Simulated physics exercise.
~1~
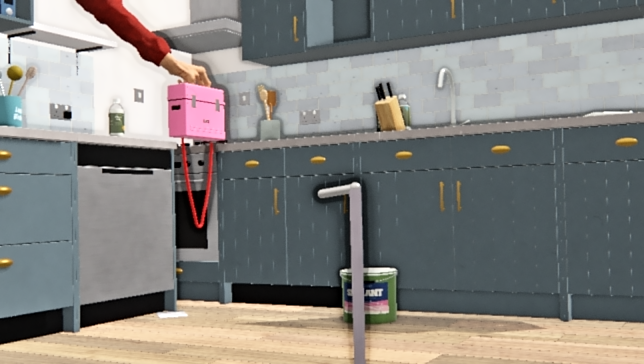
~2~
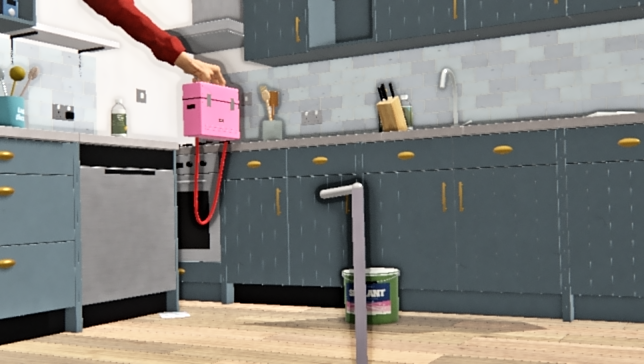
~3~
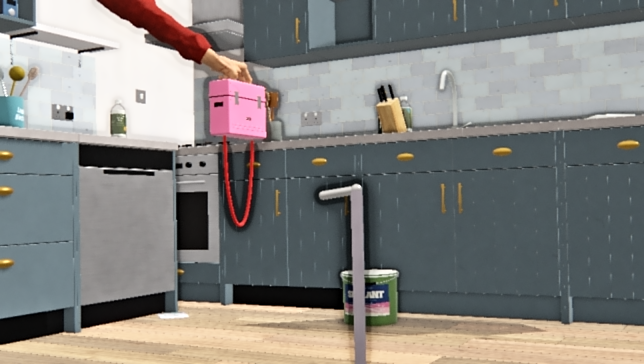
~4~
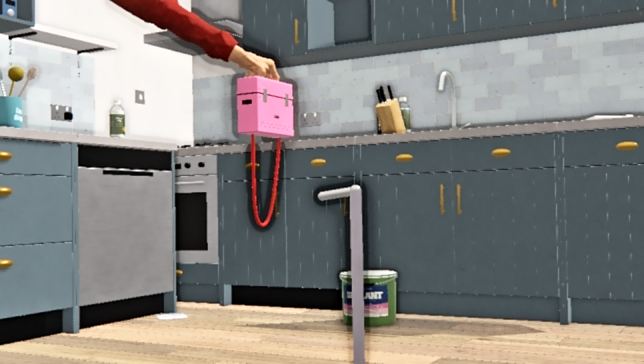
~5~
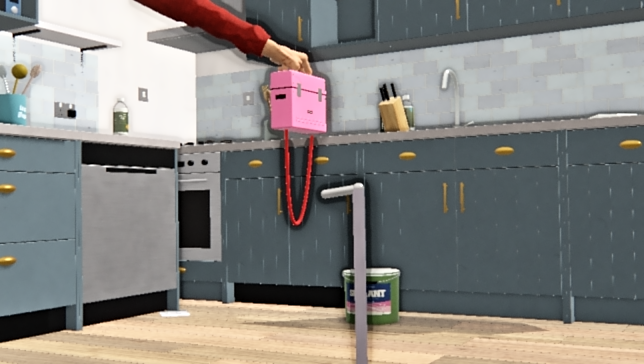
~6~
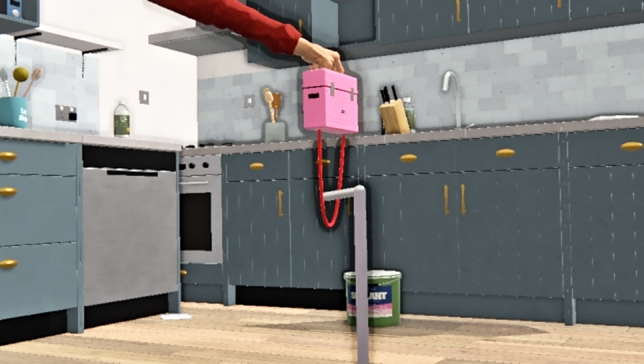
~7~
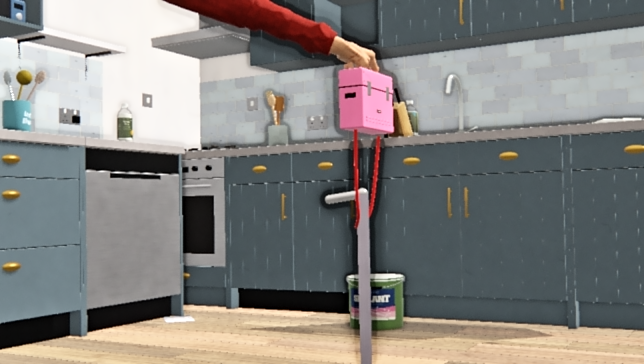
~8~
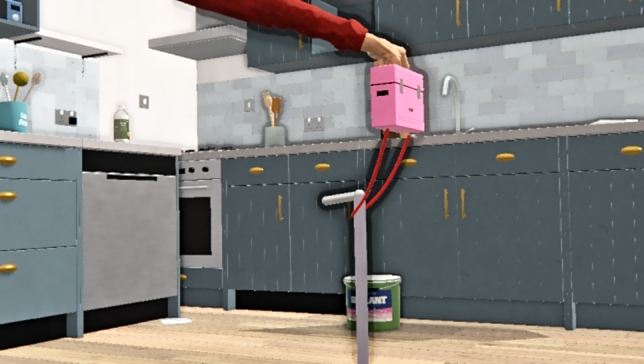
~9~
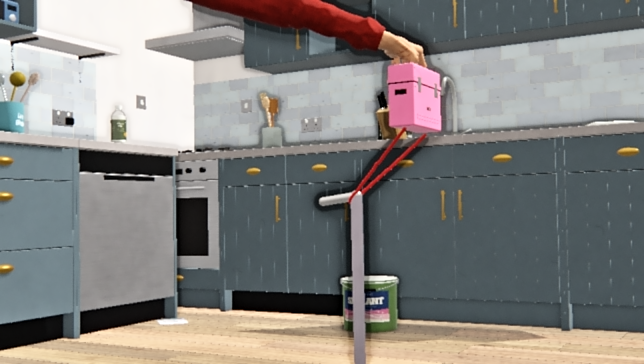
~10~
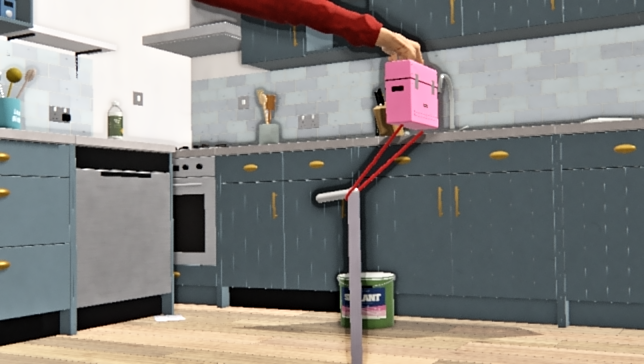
A hand in a red sleeve reaches in from the upper left, holding a pink case with a red loop hanging beneath it, seen from across a kitchen by a slightly swaying camera. Blue-grey cabinets with gold handles line the room, and a pale post with a short arm pointing left stands in front of a green tub on the wooden floor. The hand carries the upright case steadily right, towards and then past the post. The dangling loop catches on the post's arm and stretches slantwise. Finally the hand stops, the case held back by the taut loop.
